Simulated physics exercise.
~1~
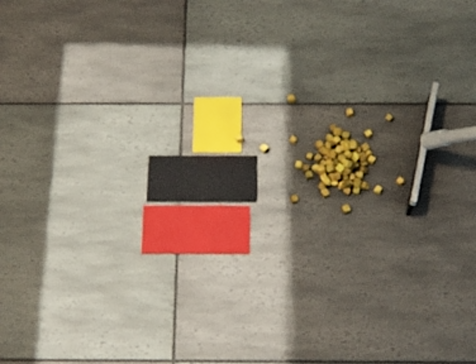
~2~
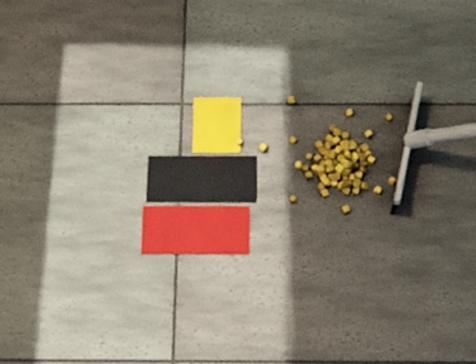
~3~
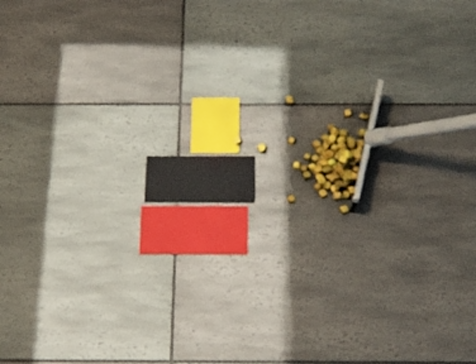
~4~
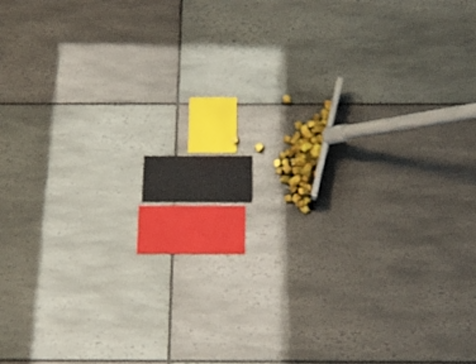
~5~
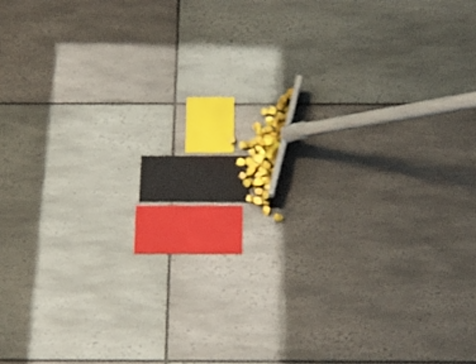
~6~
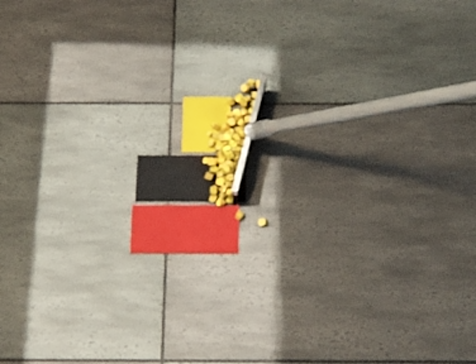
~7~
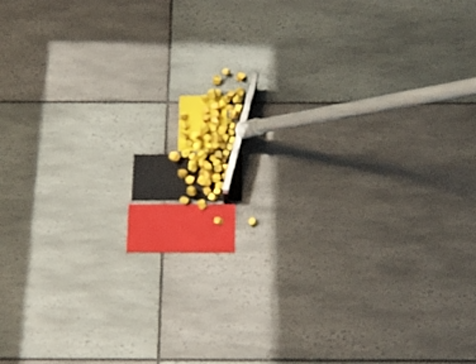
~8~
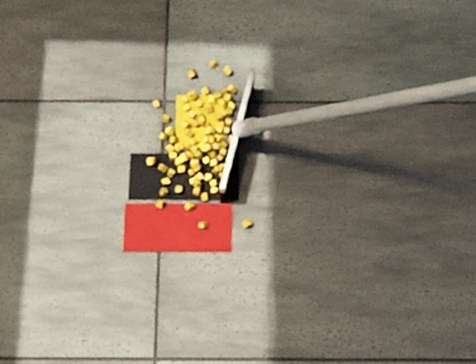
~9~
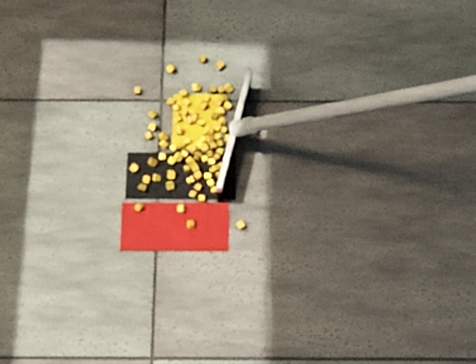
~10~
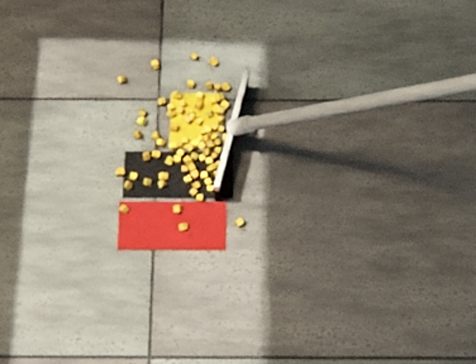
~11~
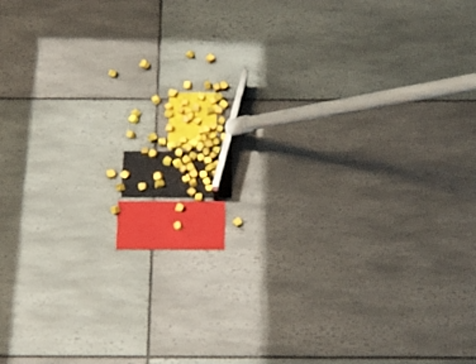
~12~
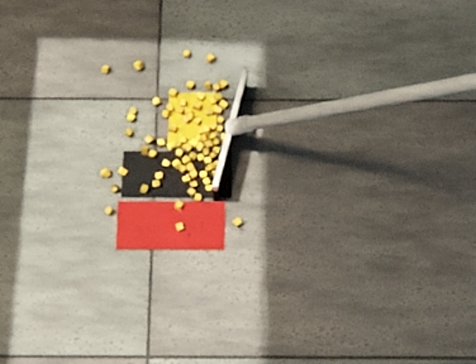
On grey floor tiles, a squeegee pushing yellow cubes left, then stopping as they scatter over yellow and black mats and bare tile.
